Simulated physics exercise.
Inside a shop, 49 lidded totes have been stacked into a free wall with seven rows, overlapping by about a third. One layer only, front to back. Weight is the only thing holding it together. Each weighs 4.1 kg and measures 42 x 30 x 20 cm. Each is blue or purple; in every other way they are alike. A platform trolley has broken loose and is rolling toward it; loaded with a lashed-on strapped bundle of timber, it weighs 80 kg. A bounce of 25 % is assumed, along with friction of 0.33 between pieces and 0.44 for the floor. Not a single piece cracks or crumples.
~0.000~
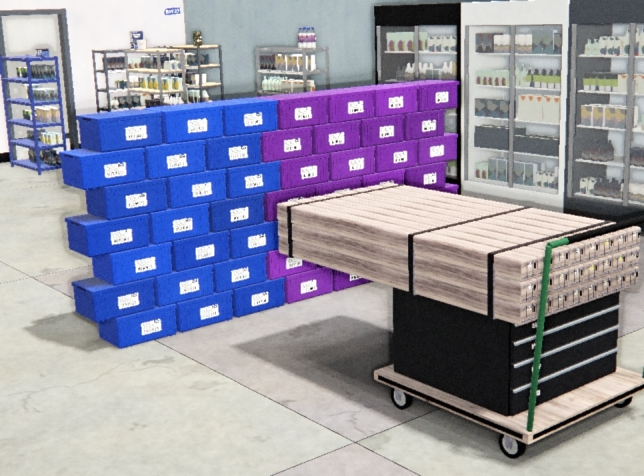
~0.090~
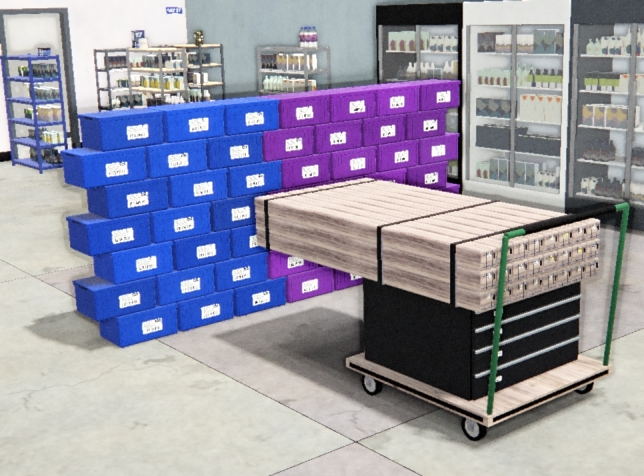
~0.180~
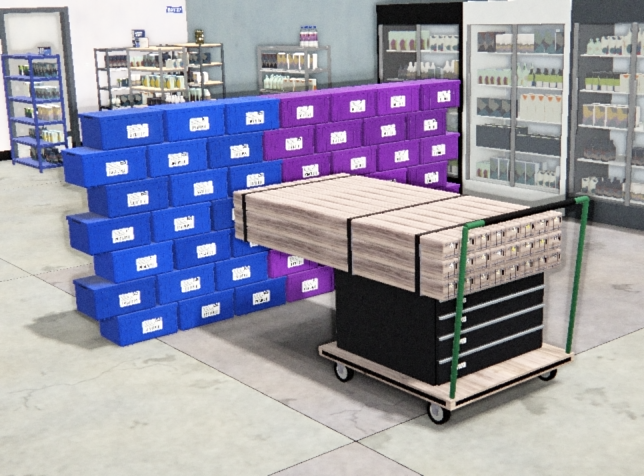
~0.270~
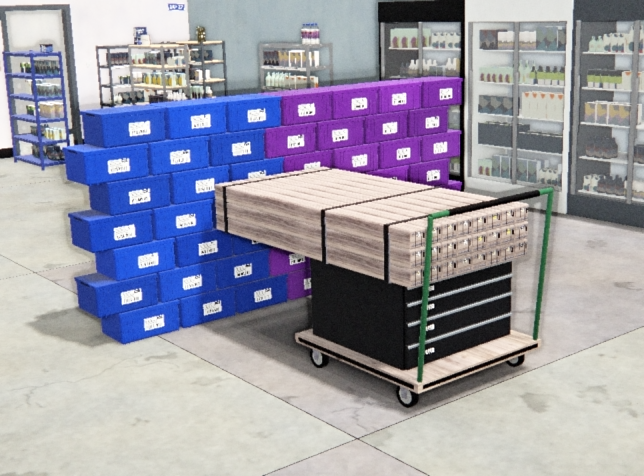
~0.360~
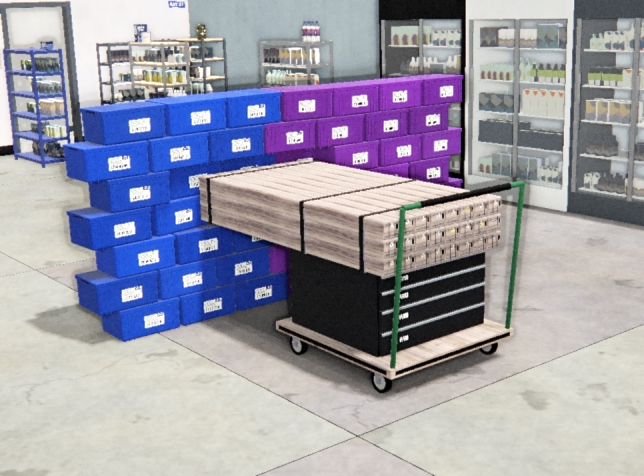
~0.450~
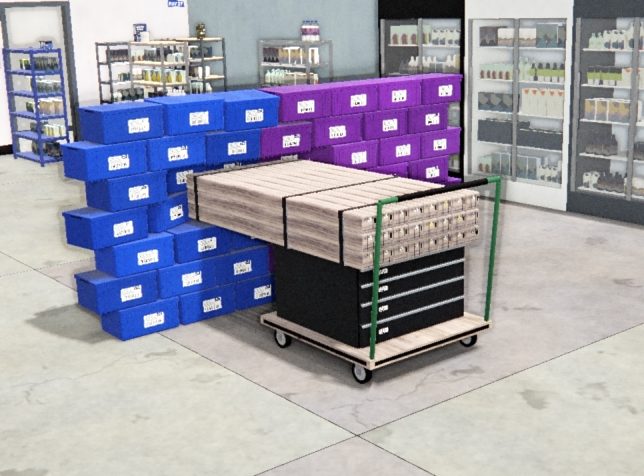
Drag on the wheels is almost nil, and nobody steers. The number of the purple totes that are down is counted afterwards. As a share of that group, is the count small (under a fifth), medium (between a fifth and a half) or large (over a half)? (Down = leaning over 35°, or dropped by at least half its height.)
It is small.
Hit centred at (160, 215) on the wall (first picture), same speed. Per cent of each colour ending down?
Then purple ends 0 per cent down and blue 30 per cent.
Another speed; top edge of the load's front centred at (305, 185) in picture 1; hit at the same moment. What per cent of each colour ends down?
You'd end up with purple at 10 per cent down and blue at 50 per cent.
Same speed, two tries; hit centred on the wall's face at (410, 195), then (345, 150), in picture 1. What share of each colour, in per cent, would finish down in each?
For purple it's 30 then 20 per cent, for blue 0 then 0 per cent.
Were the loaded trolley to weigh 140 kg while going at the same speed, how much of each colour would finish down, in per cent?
The split would be purple 10, then blue 40 per cent.
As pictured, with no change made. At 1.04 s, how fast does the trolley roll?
0.5 m/s, roughly.
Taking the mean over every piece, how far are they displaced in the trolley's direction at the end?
Mean shift: Roughly 25 cm.
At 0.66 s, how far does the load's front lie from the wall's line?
Around 55 cm beyond.
After 0.66 s, load 56 cm past the wall's line, still rolling; 2 of the 28 purple totes down (4 of 49 in all colours); top purple tote unmoved; top blue tote leaning 19°, 9 cm lower.
After 1.04 s, load 98 cm past the wall's line, still rolling; 3 of the 28 purple totes down (7 of 49 in all colours); top purple tote unmoved; top blue tote 28 cm lower.
At rest (2.2 s), load 1.04 m past the wall's line, stopped; 3 of the 28 purple totes down (7 of 49 in all colours); top purple tote unmoved; top blue tote 28 cm lower. That is 11 per cent. As the last picture would show them, middles, top purple tote near (430, 89), top blue tote near (215, 147).
